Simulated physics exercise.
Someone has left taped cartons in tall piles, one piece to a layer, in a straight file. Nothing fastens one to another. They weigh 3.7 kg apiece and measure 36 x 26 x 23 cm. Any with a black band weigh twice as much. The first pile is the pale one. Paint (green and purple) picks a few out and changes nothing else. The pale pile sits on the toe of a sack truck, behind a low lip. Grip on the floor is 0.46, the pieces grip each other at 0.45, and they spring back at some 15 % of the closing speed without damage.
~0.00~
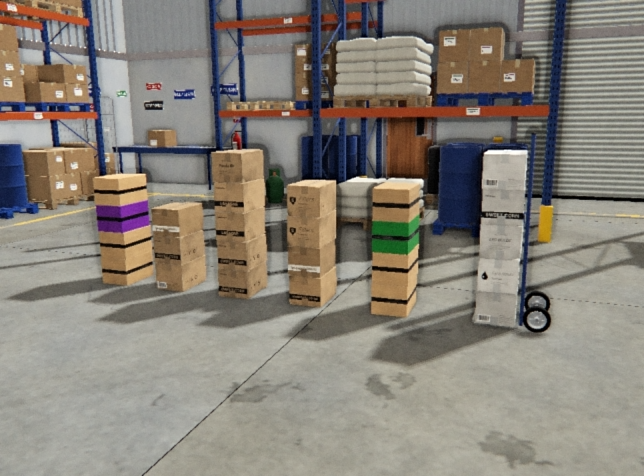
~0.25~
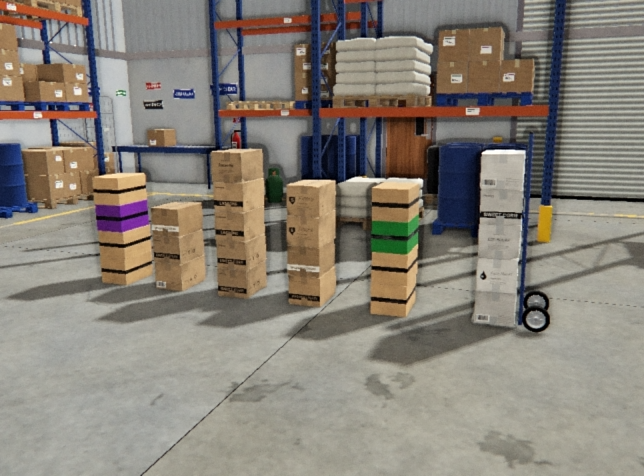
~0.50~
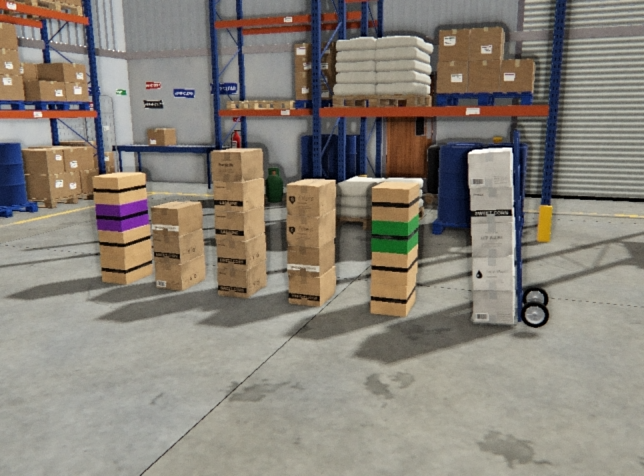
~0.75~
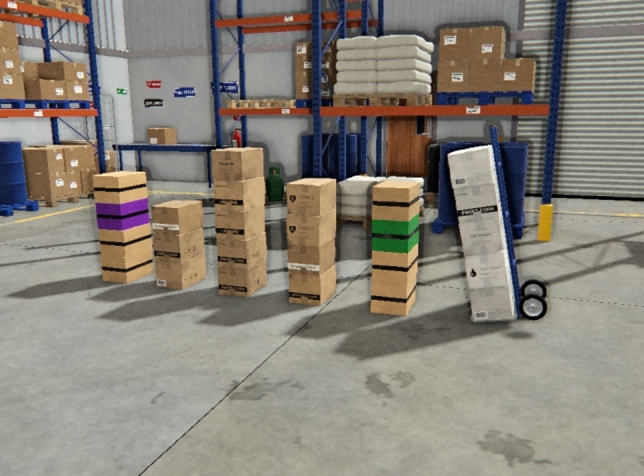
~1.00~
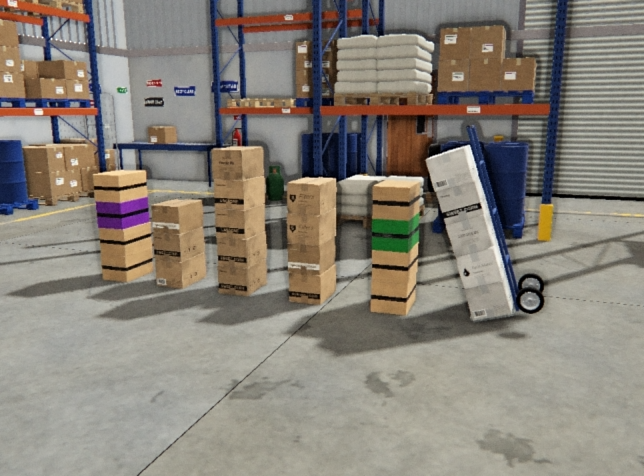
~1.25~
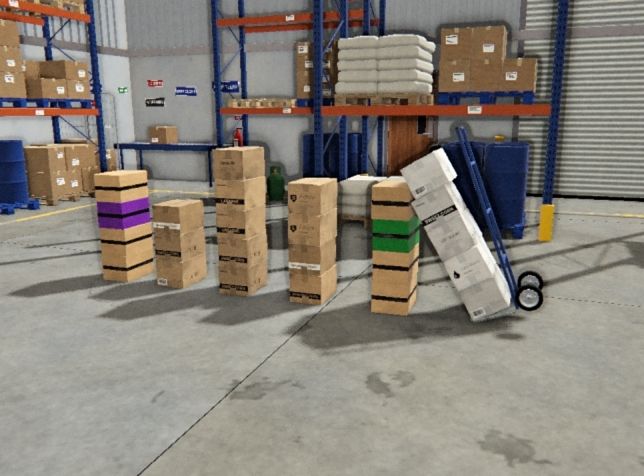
To begin with, a pale pile of cartons stands upright on a blue sack truck, to the right of a row of brown piles, one with a green carton and one with purple. The truck then tilts steadily left, and the pale pile leans with it, its upper cartons finally angling beyond the frame toward the green-banded pile.
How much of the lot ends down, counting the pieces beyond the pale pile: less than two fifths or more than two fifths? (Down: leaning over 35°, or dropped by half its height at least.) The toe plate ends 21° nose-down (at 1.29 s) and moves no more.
It comes to under two fifths.
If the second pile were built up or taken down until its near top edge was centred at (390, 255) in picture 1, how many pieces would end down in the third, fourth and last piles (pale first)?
In that case third 0, fourth 0, last 0.
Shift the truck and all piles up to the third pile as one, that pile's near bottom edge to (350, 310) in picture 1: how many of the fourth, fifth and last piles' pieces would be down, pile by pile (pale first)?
Then fourth 0, fifth 0, last 0.
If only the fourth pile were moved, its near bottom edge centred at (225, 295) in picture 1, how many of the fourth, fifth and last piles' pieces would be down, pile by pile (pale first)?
In that case fourth 0, fifth 0, last 0.
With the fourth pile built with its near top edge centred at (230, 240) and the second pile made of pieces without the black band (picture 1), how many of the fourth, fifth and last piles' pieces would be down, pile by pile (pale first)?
Then fourth 0, fifth 0, last 0.
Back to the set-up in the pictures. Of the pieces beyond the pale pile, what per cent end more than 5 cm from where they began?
It is 5 per cent.
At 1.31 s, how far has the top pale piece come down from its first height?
Some 10 cm lower.
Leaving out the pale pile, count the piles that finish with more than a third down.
0 of them.
After 1.31 s, 0 of the pale pile down; none of the 20 other cartons down, 1 disturbed.
At rest (2.3 s), 0 of the pale pile down; none of the 20 other cartons down, 1 disturbed; green carton unmoved; purple carton unmoved. That is 0 per cent. As the last picture would show them, middles, green carton near (396, 231), purple carton near (124, 212).
